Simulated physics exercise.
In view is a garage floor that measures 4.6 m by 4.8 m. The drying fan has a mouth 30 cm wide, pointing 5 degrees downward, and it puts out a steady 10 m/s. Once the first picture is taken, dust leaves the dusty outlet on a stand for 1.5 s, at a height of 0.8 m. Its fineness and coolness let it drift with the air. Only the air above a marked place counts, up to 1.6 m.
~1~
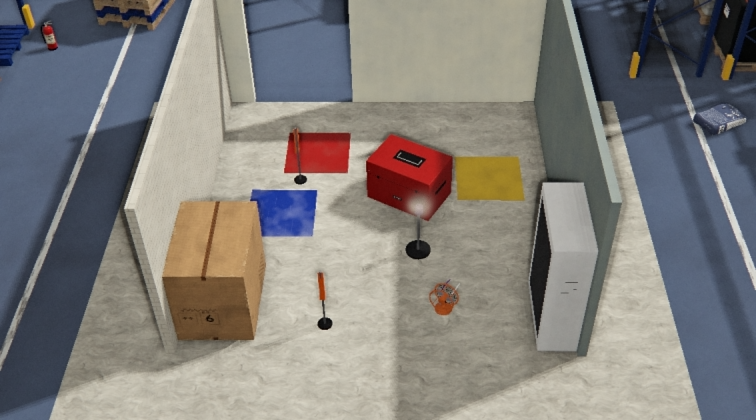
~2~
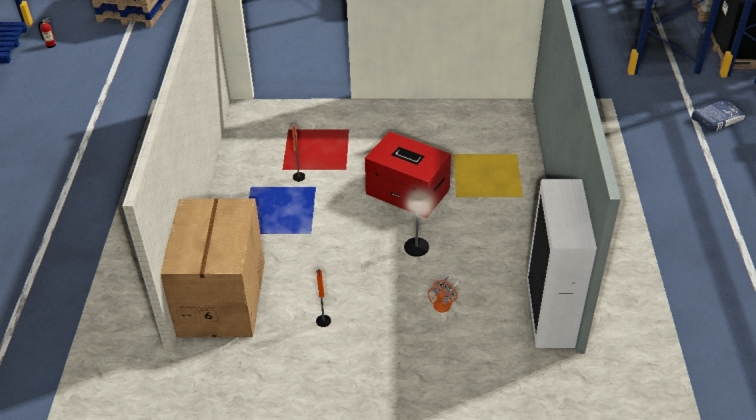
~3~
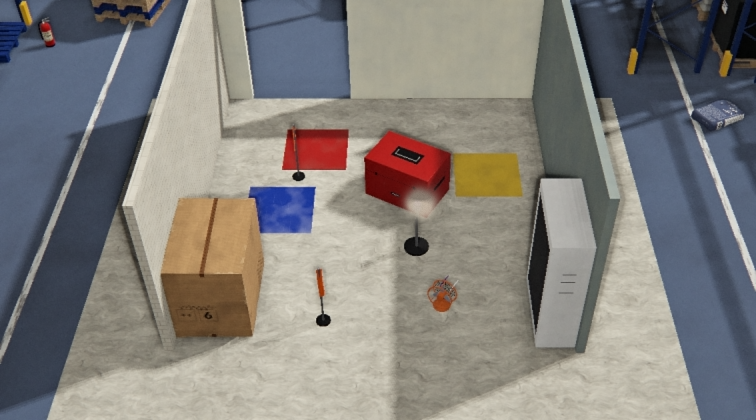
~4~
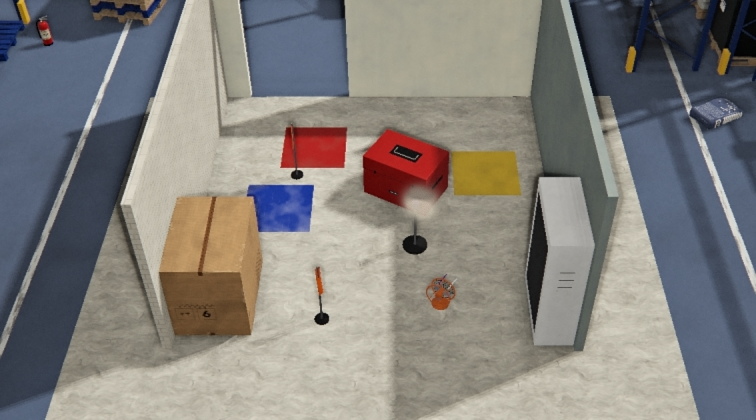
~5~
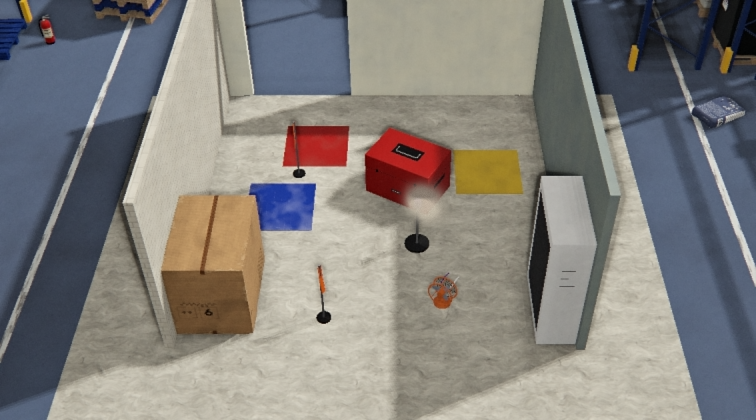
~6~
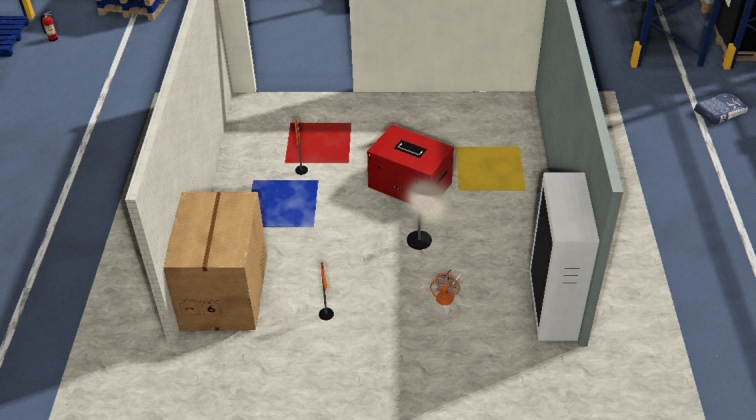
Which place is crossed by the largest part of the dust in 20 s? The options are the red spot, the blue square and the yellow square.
Yellow.
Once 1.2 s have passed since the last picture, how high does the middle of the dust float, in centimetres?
Its middle sits roughly 60 cm above the surface.
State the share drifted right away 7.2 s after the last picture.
I reckon it's close to 50 %.
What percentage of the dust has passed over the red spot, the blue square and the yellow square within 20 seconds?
About 2 per cent red, 5 per cent blue and 90 per cent yellow.
Then, 1.2 s after the last picture, 3 % has passed over the yellow square, 0 % over the blue square and 0 % over the red spot; 0 % has left the area, and the middle of the rest is near (443, 207).
Then, 3.2 s after the last picture, 72 % has passed over the yellow square, 0 % over the blue square and 0 % over the red spot; 3 % has left the area, and the middle of the rest is near (466, 101).
Then, 7.2 s after the last picture, 92 % has passed over the yellow square, 0 % over the blue square and 0 % over the red spot; 53 % has left the area, and the middle of the rest is near (251, 43).
Then, 19.2 s after the last picture, 93 % has passed over the yellow square, 6 % over the blue square and 2 % over the red spot; 83 % has left the area, and the middle of the rest is near (323, 182).
